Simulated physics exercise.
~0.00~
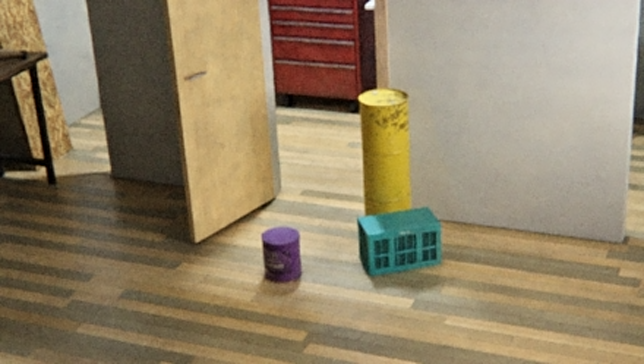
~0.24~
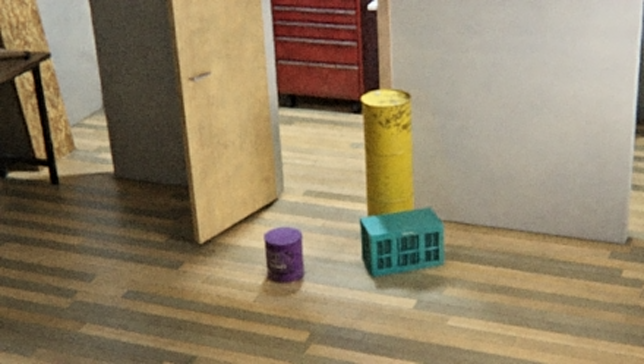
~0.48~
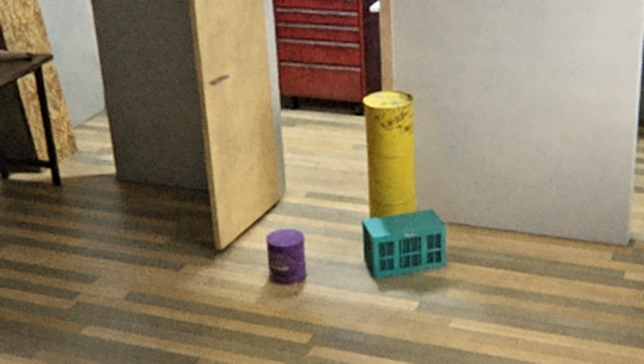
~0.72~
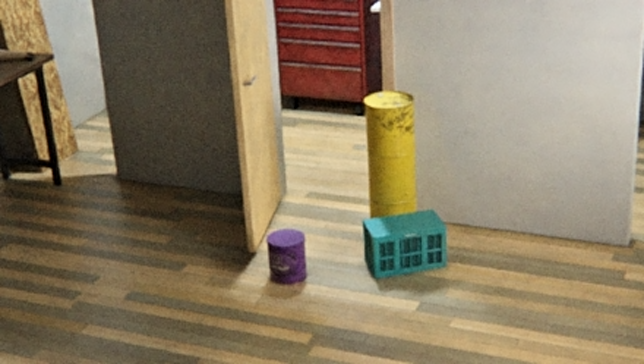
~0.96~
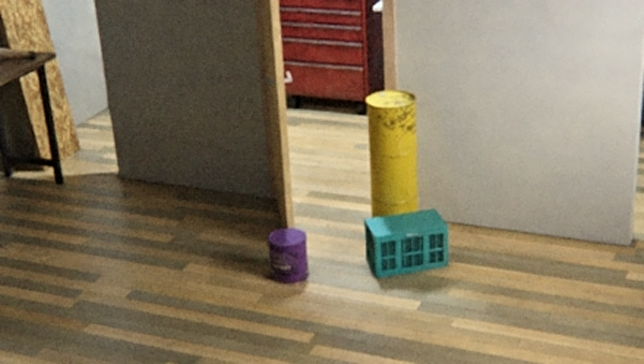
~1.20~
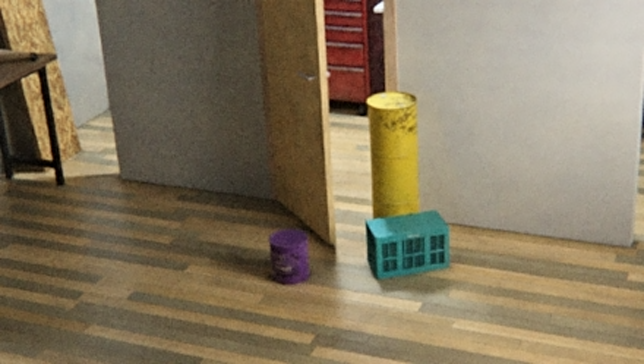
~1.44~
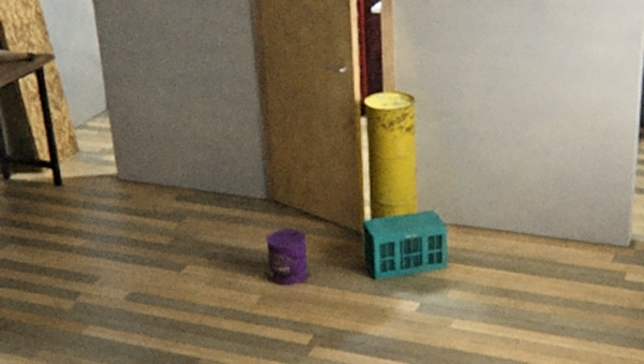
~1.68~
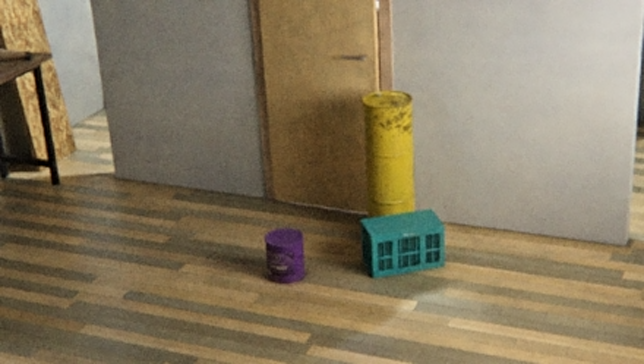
A wooden door that stood wide open swung steadily round to the right, past a purple pail, a turquoise crate and a yellow drum that all stayed put, hiding the red drawers behind it until it was almost shut.
